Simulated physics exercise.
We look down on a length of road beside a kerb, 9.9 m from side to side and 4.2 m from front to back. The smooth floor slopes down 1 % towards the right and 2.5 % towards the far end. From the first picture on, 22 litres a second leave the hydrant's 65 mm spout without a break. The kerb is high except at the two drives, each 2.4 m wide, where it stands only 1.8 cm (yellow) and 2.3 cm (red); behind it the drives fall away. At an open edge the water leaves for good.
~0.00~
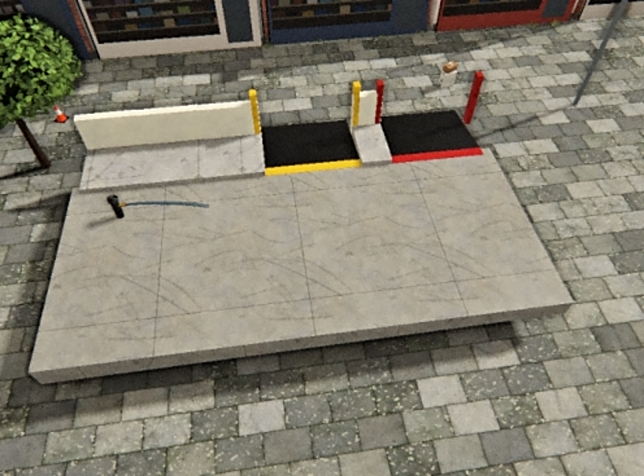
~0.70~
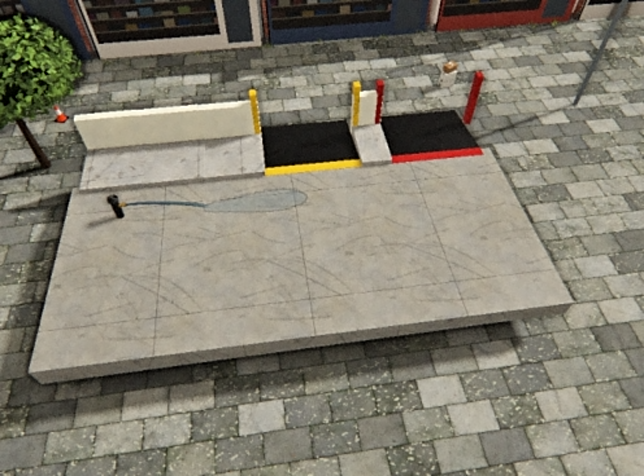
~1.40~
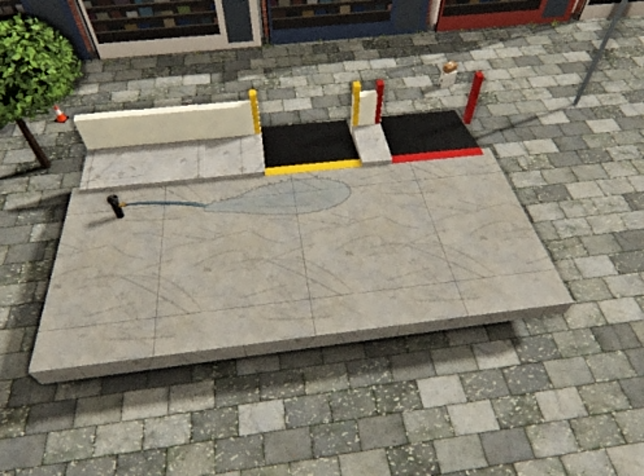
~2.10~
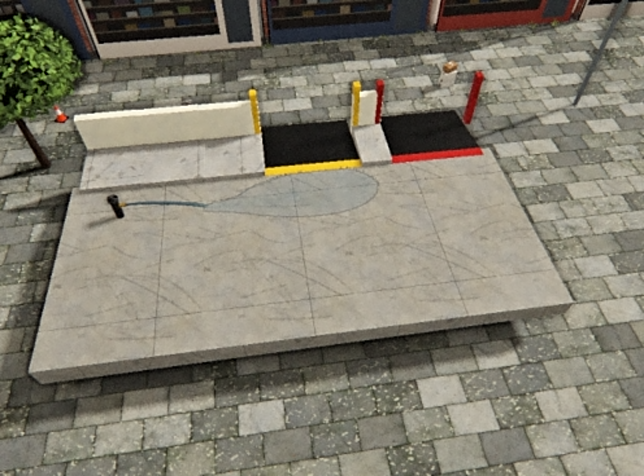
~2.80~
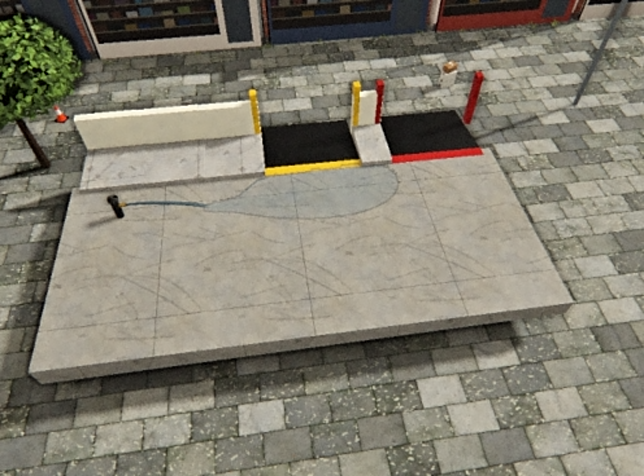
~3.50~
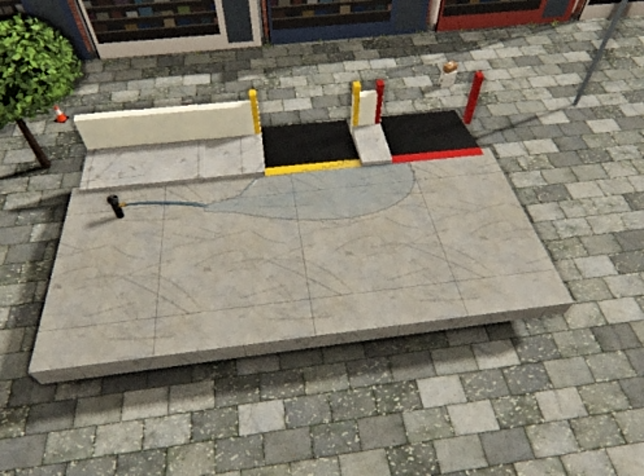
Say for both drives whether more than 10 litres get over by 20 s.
One by one: At the yellow drive it exceeds the limit; at the red drive it goes over the limit.
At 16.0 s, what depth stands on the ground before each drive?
Depths in cm: Yellow 2.5, red 4.0.
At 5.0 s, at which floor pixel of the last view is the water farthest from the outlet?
Around (459, 160).
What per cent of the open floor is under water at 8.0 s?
About 20 per cent.
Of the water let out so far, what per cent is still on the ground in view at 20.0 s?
Some 40 per cent remains.
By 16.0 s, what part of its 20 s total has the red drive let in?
Some 65 per cent by then.
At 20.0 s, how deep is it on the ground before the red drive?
Some 4.0 cm.
After 5.0 s water covers 15 % of the floor and is deepest (4 cm) near (382, 167); yellow drive 2.1 cm at the lowered kerb, 1 L in, red drive 1.9 cm at the lowered kerb, 0 L in.
After 8.0 s water covers 20 % of the floor and is deepest (4 cm) near (382, 167); yellow drive 2.2 cm at the lowered kerb, 5 L in, red drive 3.5 cm at the lowered kerb, 5 L in.
After 12.0 s water covers 20 % of the floor and is deepest (4 cm) near (375, 168); yellow drive 2.3 cm at the lowered kerb, 12 L in, red drive 3.8 cm at the lowered kerb, 23 L in.
After 16.0 s water covers 20 % of the floor and is deepest (4 cm) near (382, 167); yellow drive 2.3 cm at the lowered kerb, 19 L in, red drive 3.8 cm at the lowered kerb, 43 L in.
After 20.0 s water covers 20 % of the floor and is deepest (4 cm) near (486, 157); yellow drive 2.3 cm at the lowered kerb, 26 L in, red drive 3.8 cm at the lowered kerb, 64 L in.
